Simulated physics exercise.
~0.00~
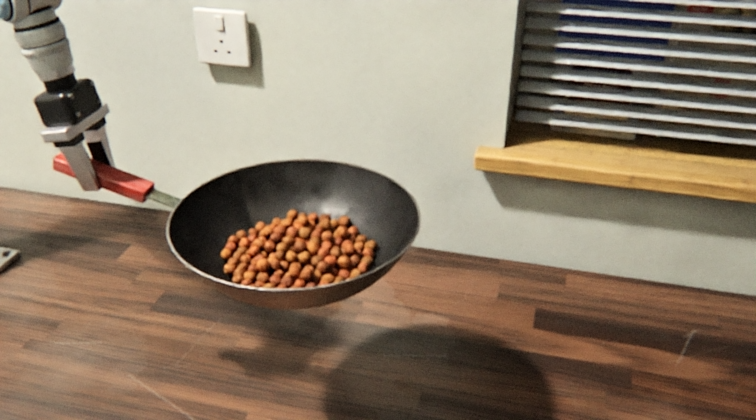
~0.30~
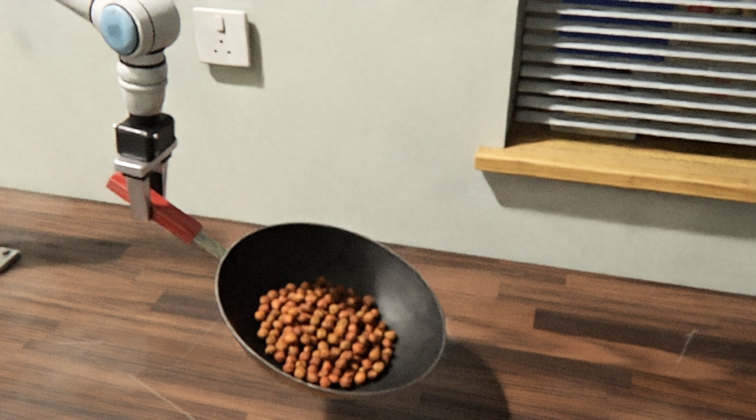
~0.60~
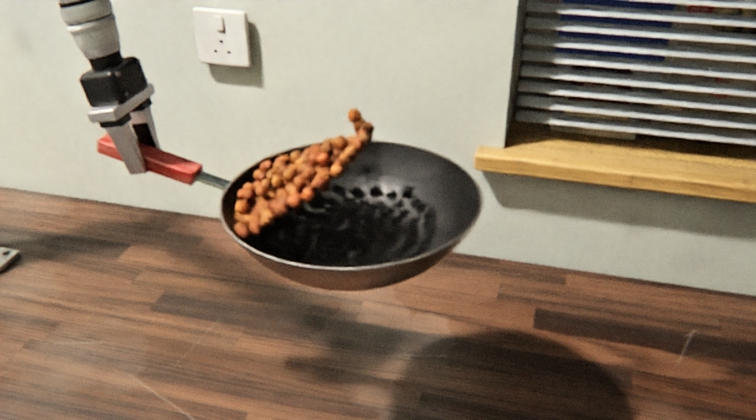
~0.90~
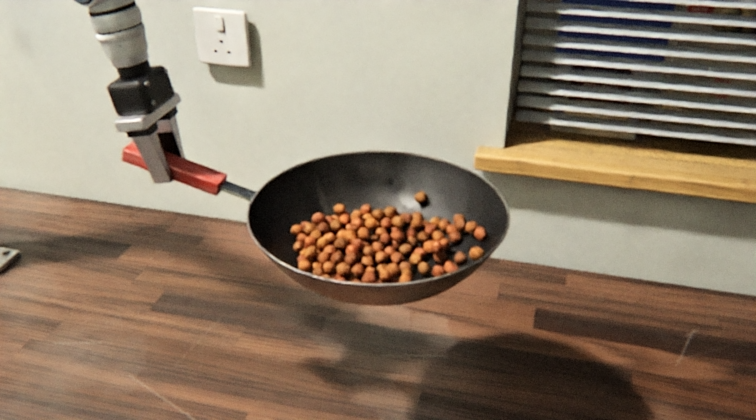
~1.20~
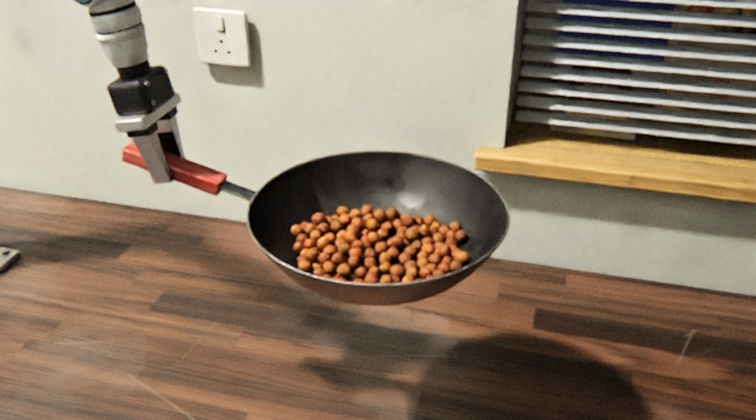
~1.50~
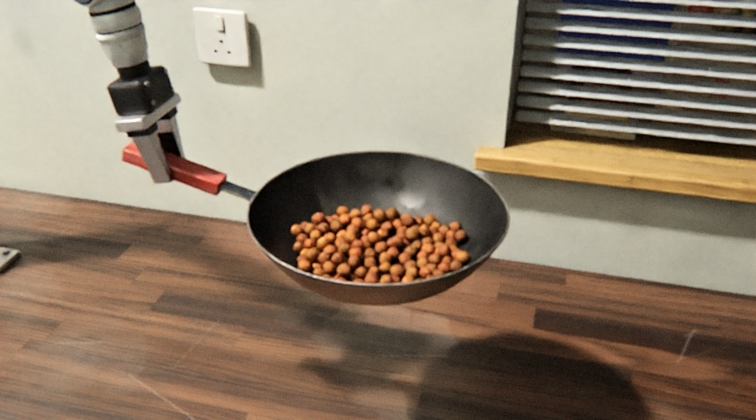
To begin with, a robot arm holds a dark wok by its red handle above a wooden tabletop, with a heap of small round brown nuts resting inside. The arm lowers the wok and tips its far side downward, and the nuts sit low in the bowl. It then lifts the wok back up, and the nuts rise in a slanting sheet on the side near the handle. Next the wok shifts slightly right and levels as the nuts spread back across it, one still apart near the far rim. Finally the wok stays still, with the nuts settled inside and none visible on the table.
